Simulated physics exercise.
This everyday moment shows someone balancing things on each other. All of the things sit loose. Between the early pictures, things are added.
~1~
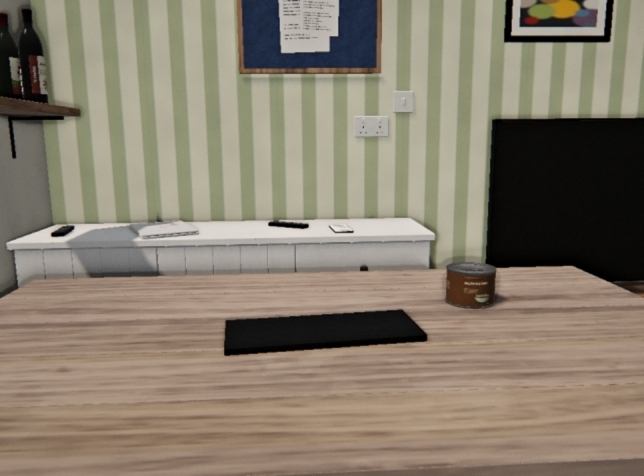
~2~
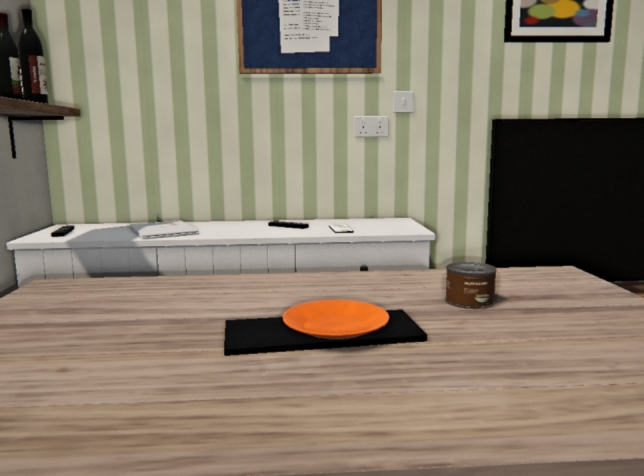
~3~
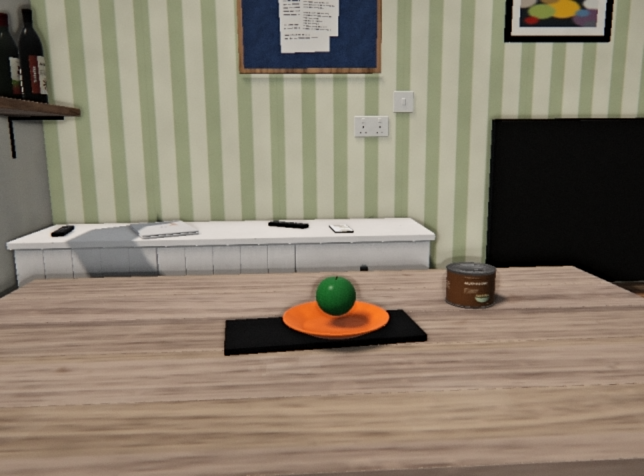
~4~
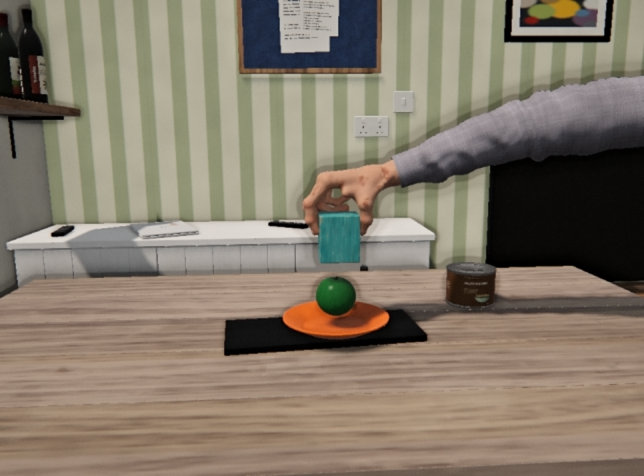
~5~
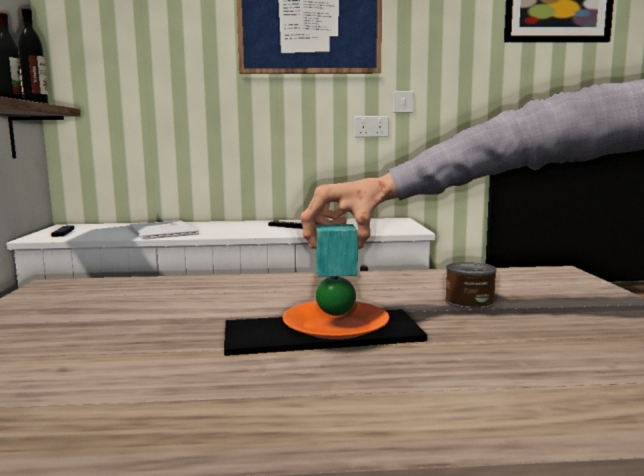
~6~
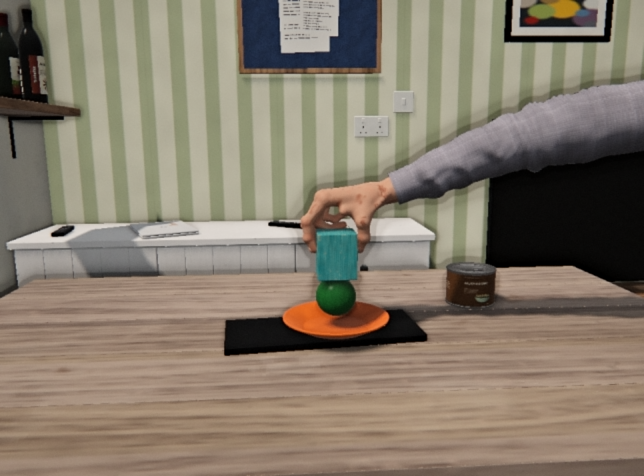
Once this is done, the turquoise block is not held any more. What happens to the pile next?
The pile tumbles down.
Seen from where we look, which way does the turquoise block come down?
It ends up further right.
Then, 0.70 s on from there, turquoise block now fallen.
Then, 0.90 s on from there, things are still on the move.
In the end, fallen, turquoise block; the other 4 unmoved. At the end, from the last picture's camera, turquoise block near (487, 317). The pile comes apart.
